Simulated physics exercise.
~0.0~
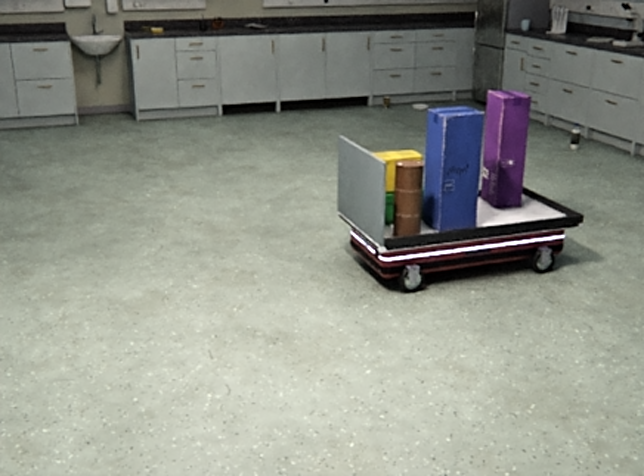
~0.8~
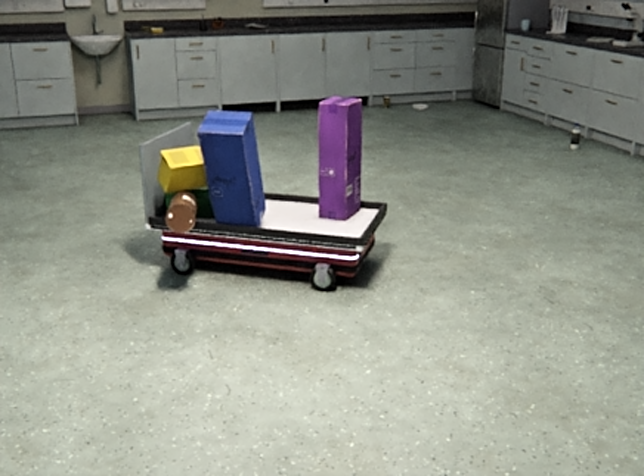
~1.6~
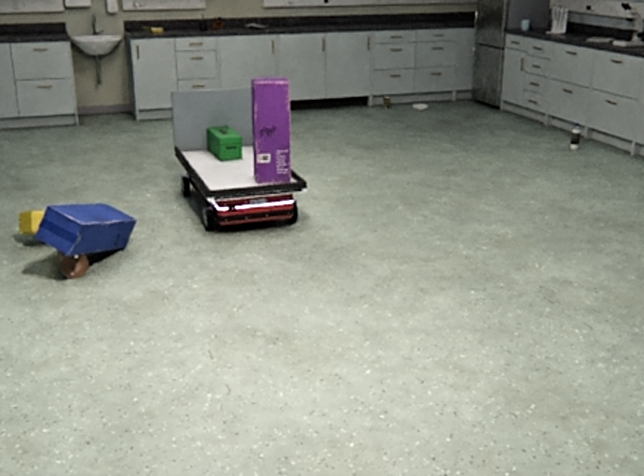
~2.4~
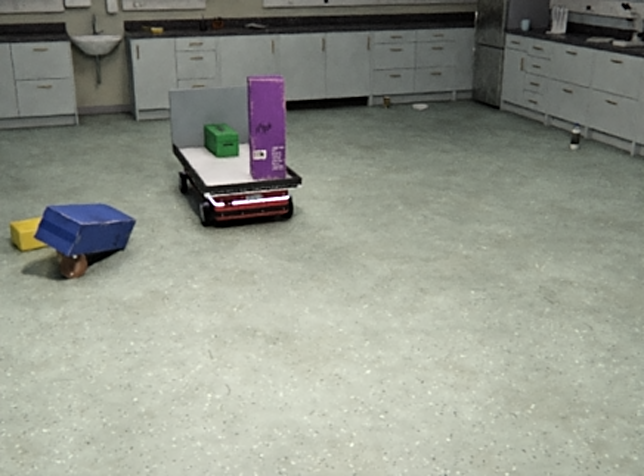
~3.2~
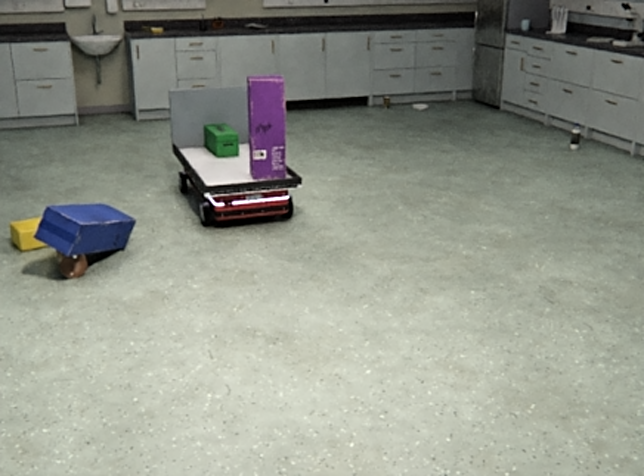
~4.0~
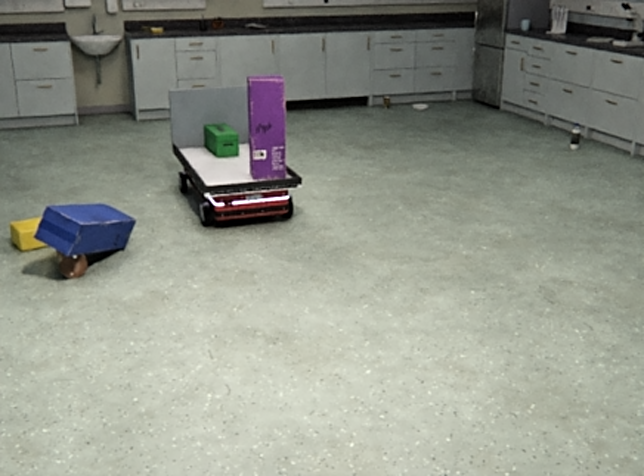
In a lab, a cart rolling left and turning, spilling blue, yellow and brown items, then stopping with purple and green aboard.
